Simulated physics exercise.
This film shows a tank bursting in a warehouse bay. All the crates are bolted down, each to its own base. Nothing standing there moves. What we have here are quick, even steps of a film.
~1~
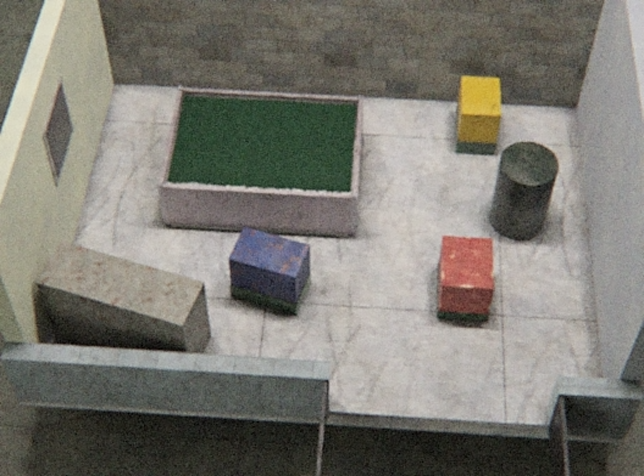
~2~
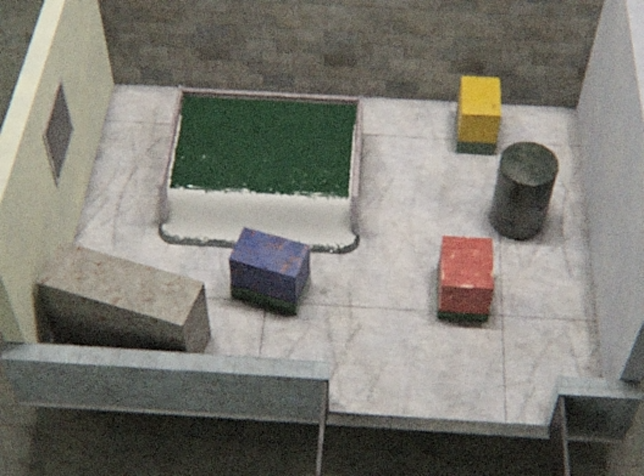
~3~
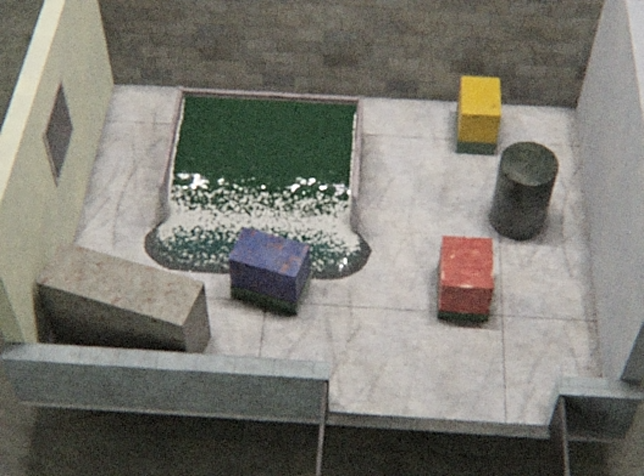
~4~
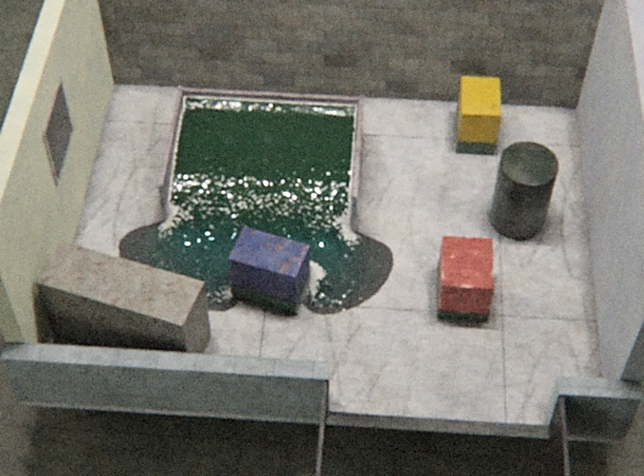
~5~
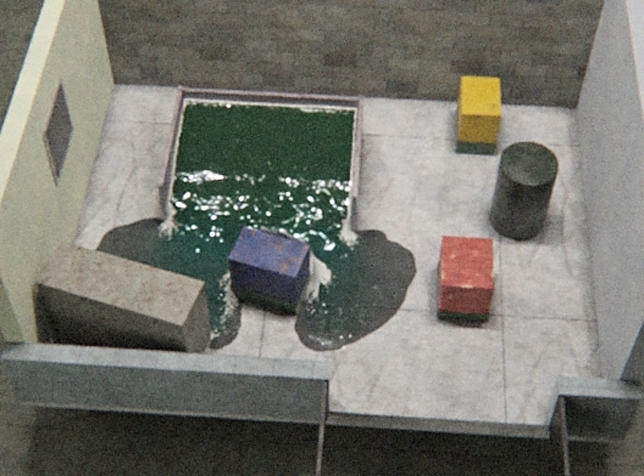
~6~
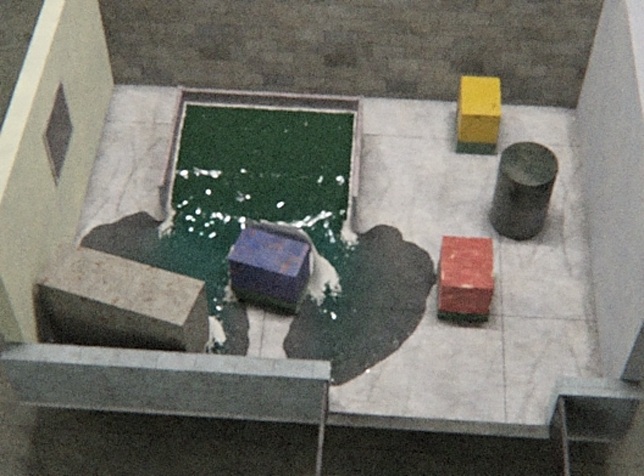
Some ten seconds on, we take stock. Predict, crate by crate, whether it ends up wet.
One by one: The yellow crate is protected by its plinth; the red crate is not protected by its plinth; the blue crate is not protected by its plinth.
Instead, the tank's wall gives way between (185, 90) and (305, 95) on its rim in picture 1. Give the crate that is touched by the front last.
The blue-painted one comes last.
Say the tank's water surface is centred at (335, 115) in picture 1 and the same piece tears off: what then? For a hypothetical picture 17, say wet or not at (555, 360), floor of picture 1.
That point would end up bone-dry.
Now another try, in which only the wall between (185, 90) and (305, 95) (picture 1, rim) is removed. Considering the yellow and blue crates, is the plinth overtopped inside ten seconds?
As I see it, yellow is doused and blue stays clear.
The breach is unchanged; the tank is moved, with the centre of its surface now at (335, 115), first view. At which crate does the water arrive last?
The crate marked yellow.
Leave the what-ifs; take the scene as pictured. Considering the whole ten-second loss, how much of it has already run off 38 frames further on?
I'd put it near 75 in a hundred.
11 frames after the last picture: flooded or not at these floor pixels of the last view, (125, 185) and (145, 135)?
Taking the two points in turn, the first is waterlogged and the second is spared.
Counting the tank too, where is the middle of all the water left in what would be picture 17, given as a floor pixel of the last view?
I'd put it at around (251, 251).
A moment on, water covers 40 % of the floor; the yellow crate not reached, the red crate water round its plinth, the blue crate water round its plinth.
Next, water covers 55 % of the floor; the yellow crate not reached, the red crate water round its plinth, the blue crate water round its plinth.
Then, water covers 75 % of the floor; the yellow crate water round its plinth, the red crate water round its plinth, the blue crate water round its plinth.
Later, water covers 95 % of the floor; the yellow crate water round its plinth, the red crate water round its plinth, the blue crate water round its plinth.
In the end, water covers 100 % of the floor; the yellow crate stayed above the water, the red crate was topped, the blue crate was topped.
